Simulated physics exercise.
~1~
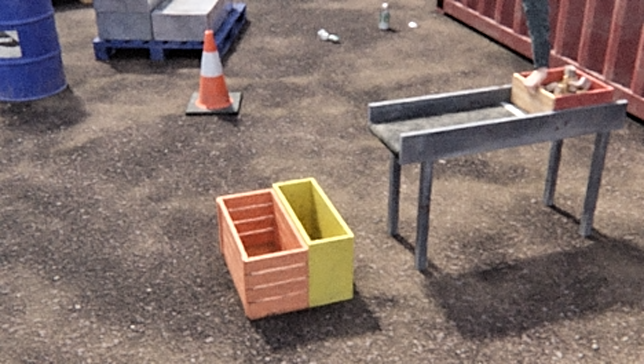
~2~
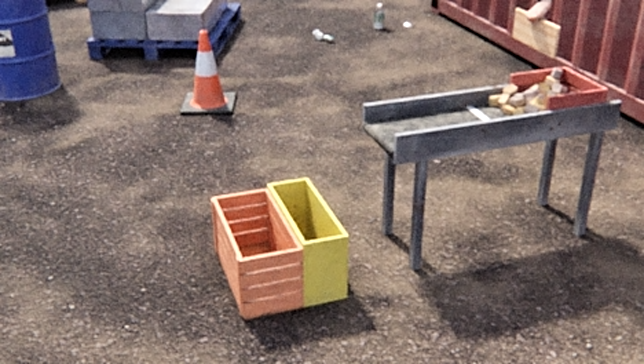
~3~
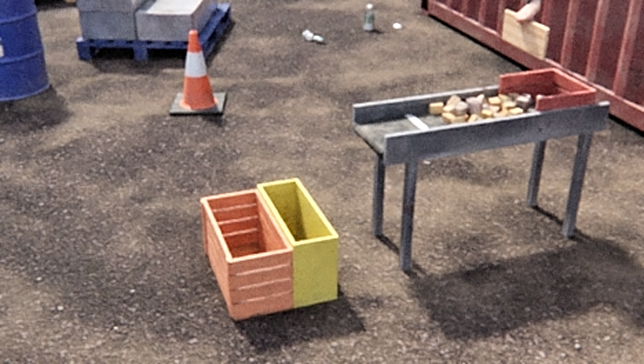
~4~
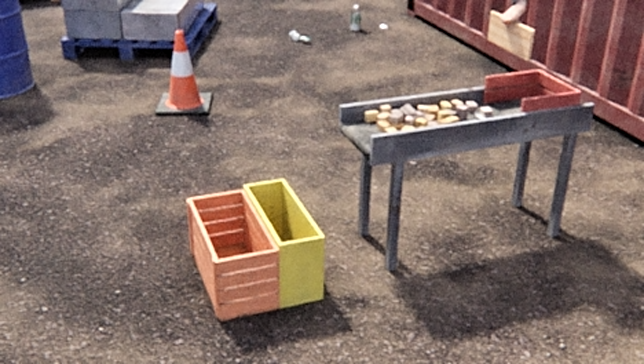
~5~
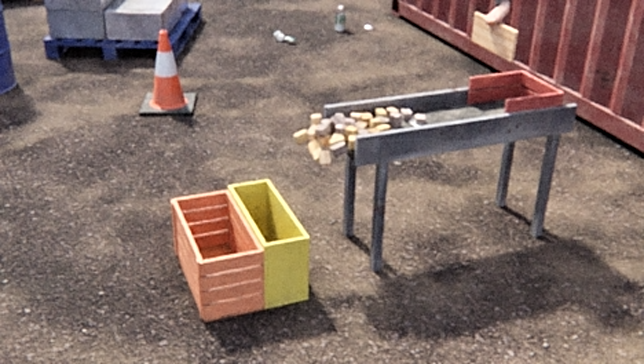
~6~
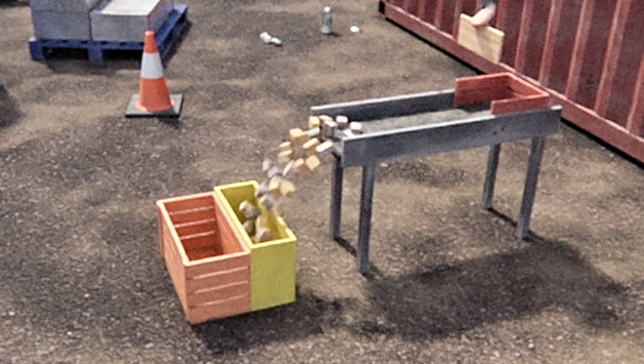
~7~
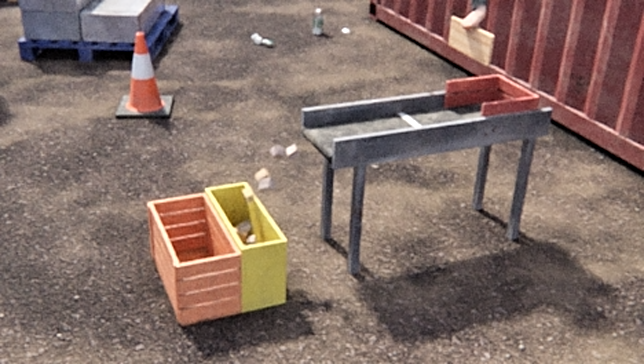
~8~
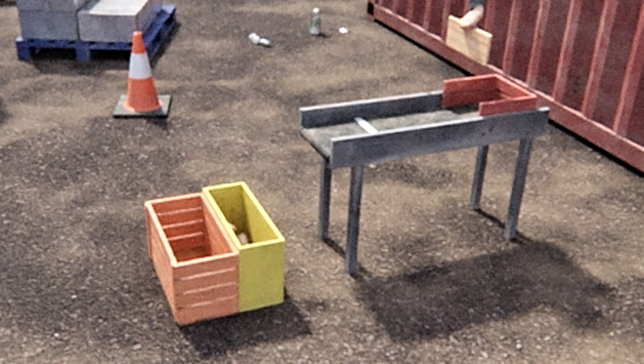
Hand lifting the gate from a red pen, wooden blocks riding the belt left and pouring off its end into the yellow tote.
